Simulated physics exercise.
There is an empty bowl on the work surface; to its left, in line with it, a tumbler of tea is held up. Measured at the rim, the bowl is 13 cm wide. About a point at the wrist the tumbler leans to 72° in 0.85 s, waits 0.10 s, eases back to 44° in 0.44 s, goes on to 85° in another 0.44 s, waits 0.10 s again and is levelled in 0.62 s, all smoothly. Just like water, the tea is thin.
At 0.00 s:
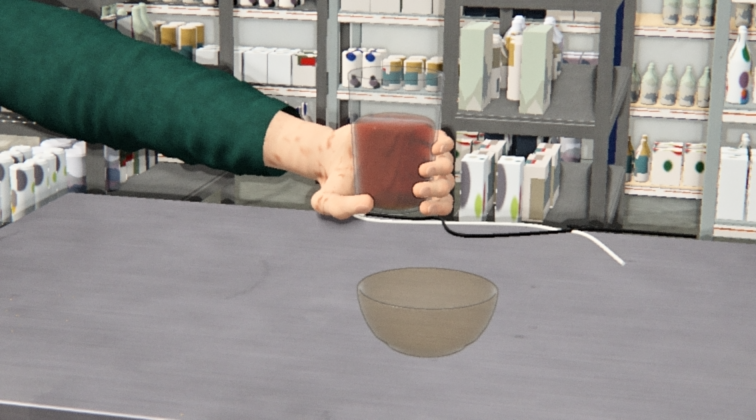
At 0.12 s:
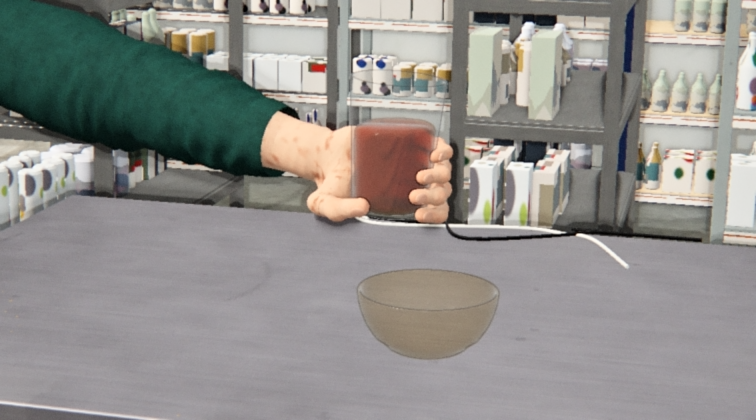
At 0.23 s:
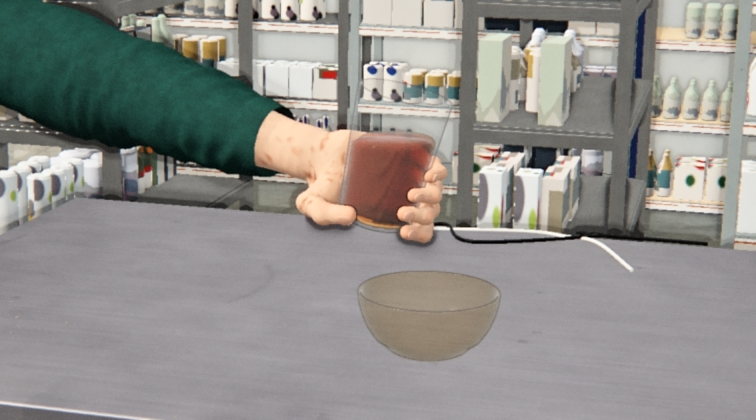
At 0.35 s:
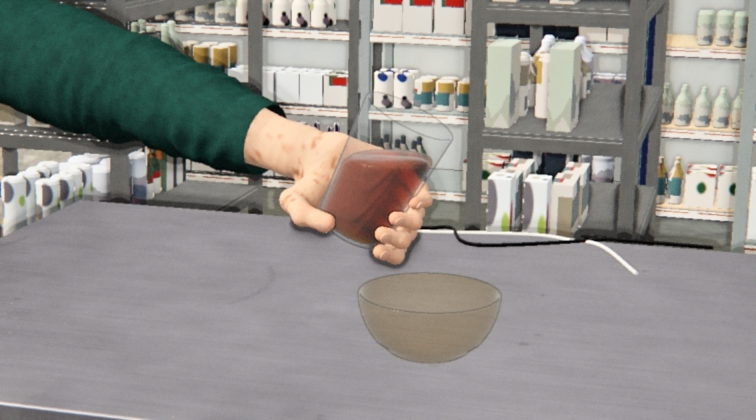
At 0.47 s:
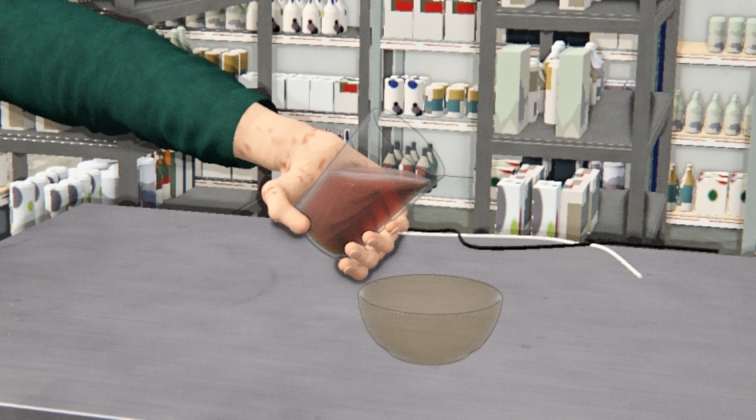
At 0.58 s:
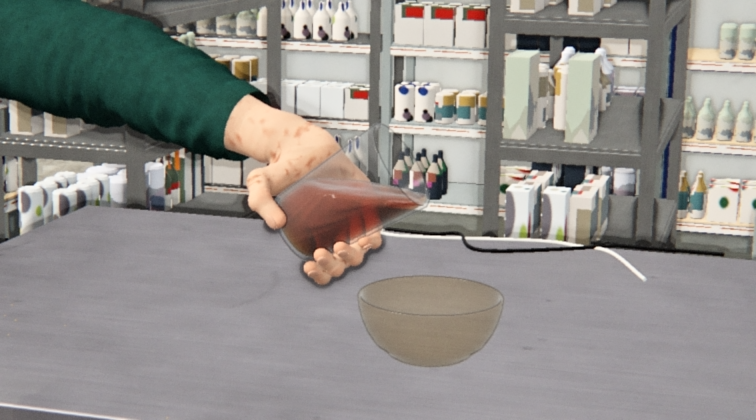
A hand in a green sleeve held a clear tumbler of reddish-brown tea above a bowl on a grey counter, then lowered it slightly and tilted it steadily rightward, the tea sloping toward the rim.
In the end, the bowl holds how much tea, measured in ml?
Close to 175 ml.
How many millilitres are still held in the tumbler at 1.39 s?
Roughly 210 ml.
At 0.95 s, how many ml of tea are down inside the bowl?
Close to 30 ml.
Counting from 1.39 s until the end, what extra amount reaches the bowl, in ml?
I'd say close to 90 ml more ends up in it.
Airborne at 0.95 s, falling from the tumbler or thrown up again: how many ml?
It comes to some 30 ml.
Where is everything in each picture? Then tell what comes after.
In the first picture, it leans 0°; its right rim is at (442, 78); the tea meets the walls at (357, 117) and (436, 122); the bowl's rim runs from (360, 284) to (496, 296).
In the second picture, it leans 3°; its right rim is at (445, 86); the tea meets the walls at (358, 123) and (436, 127).
In the third picture, it leans 13°; its right rim is at (450, 108); the tea meets the walls at (355, 138) and (437, 140).
In the fourth picture, it leans 26°; its right rim is at (450, 141); the tea meets the walls at (345, 157) and (434, 159).
In the fifth picture, it leans 41°; its right rim is at (441, 177); the tea meets the walls at (316, 183) and (431, 181).
In the sixth picture, it leans 56°; its right rim is at (425, 206); the tea meets the walls at (285, 192) and (427, 198).
By 0.95 s the tilt is 72° and the bowl has 30 ml, the tumbler 240 ml, and 0 ml is on the work surface.
By 1.39 s the tilt is 44° and the bowl has 85 ml, the tumbler 205 ml, and 10 ml is on the work surface.
By 1.93 s the tilt is 85° and the bowl has 115 ml, the tumbler 155 ml, and 10 ml is on the work surface.
By 2.37 s the tilt is 16° and the bowl has 175 ml, the tumbler 115 ml, and 10 ml is on the work surface.
At rest the bowl has 175 ml, the tumbler 115 ml, and 10 ml is on the work surface.
